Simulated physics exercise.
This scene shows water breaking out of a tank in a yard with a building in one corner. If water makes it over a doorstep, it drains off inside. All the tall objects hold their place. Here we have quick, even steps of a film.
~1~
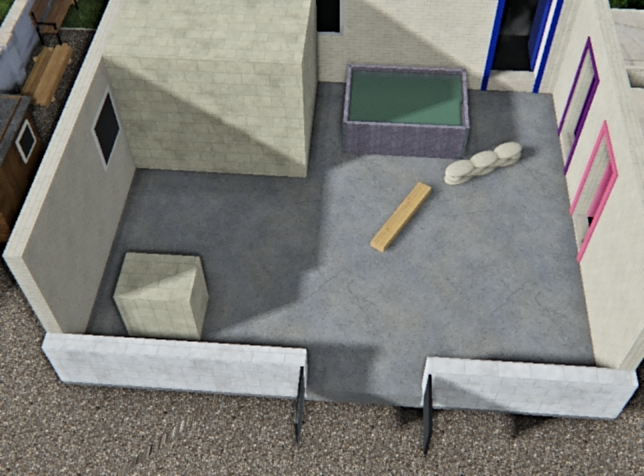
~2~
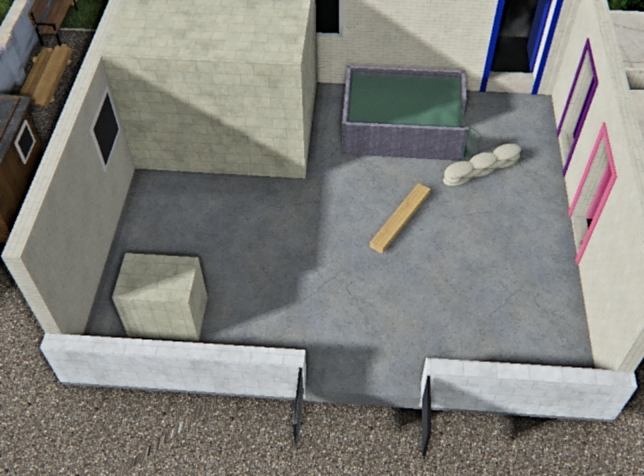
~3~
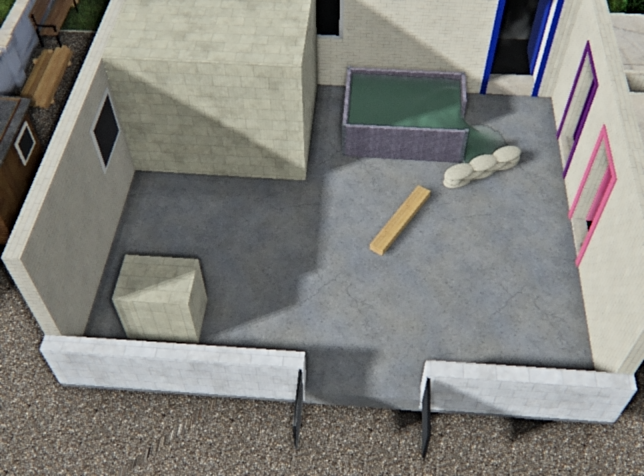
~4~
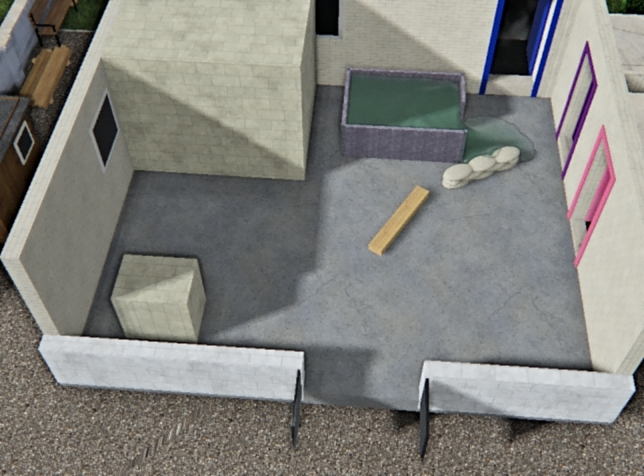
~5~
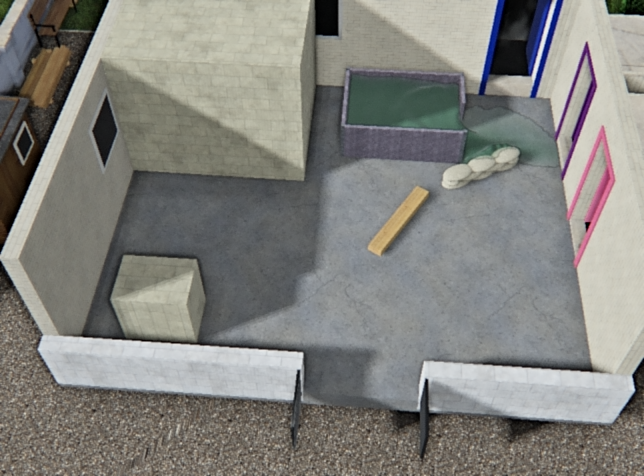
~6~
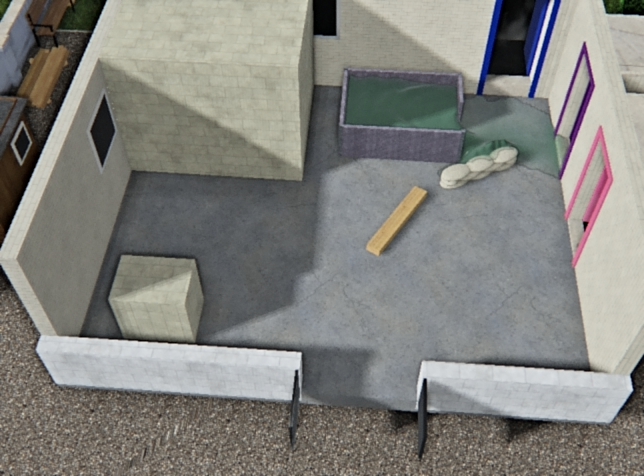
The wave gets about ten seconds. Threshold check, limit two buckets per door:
In the end the pink door keeps inside the limit; the purple door overshoots the limit; the blue door keeps inside the limit.
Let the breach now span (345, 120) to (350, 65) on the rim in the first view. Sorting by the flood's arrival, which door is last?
My pick is the door marked pink.
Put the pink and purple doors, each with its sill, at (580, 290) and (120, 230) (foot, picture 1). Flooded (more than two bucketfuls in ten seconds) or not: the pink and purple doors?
Result, per door: Pink remains within bounds; purple remains within bounds.
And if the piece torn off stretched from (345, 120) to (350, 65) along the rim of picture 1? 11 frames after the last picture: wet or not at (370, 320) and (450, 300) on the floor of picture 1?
The first spot is swamped, the second spared.
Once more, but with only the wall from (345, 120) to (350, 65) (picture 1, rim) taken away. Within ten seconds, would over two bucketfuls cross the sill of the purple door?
Observation - purple door: Below threshold.
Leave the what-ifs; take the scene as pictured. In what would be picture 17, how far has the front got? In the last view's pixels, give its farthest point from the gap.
Look around (575, 287).
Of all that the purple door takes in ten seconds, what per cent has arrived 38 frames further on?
By then roughly 85 percent of the ten-second total is in.
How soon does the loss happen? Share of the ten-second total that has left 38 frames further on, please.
Around 75 per cent.
A moment on, water covers 15 % of the floor; the pink door wet at the sill, nothing in, the purple door over two buckets in, the blue door wet at the sill, nothing in.
Next, water covers 20 % of the floor; the pink door wet at the sill, nothing in, the purple door far over two buckets in, the blue door wet at the sill, nothing in.
Then, water covers 30 % of the floor; the pink door wet at the sill, nothing in, the purple door far over two buckets in, the blue door under two buckets in.
Later, water covers 60 % of the floor; the pink door wet at the sill, nothing in, the purple door far over two buckets in, the blue door under two buckets in.
In the end, water covers 80 % of the floor; the pink door wet at the sill, nothing in, the purple door far over two buckets in, the blue door under two buckets in.
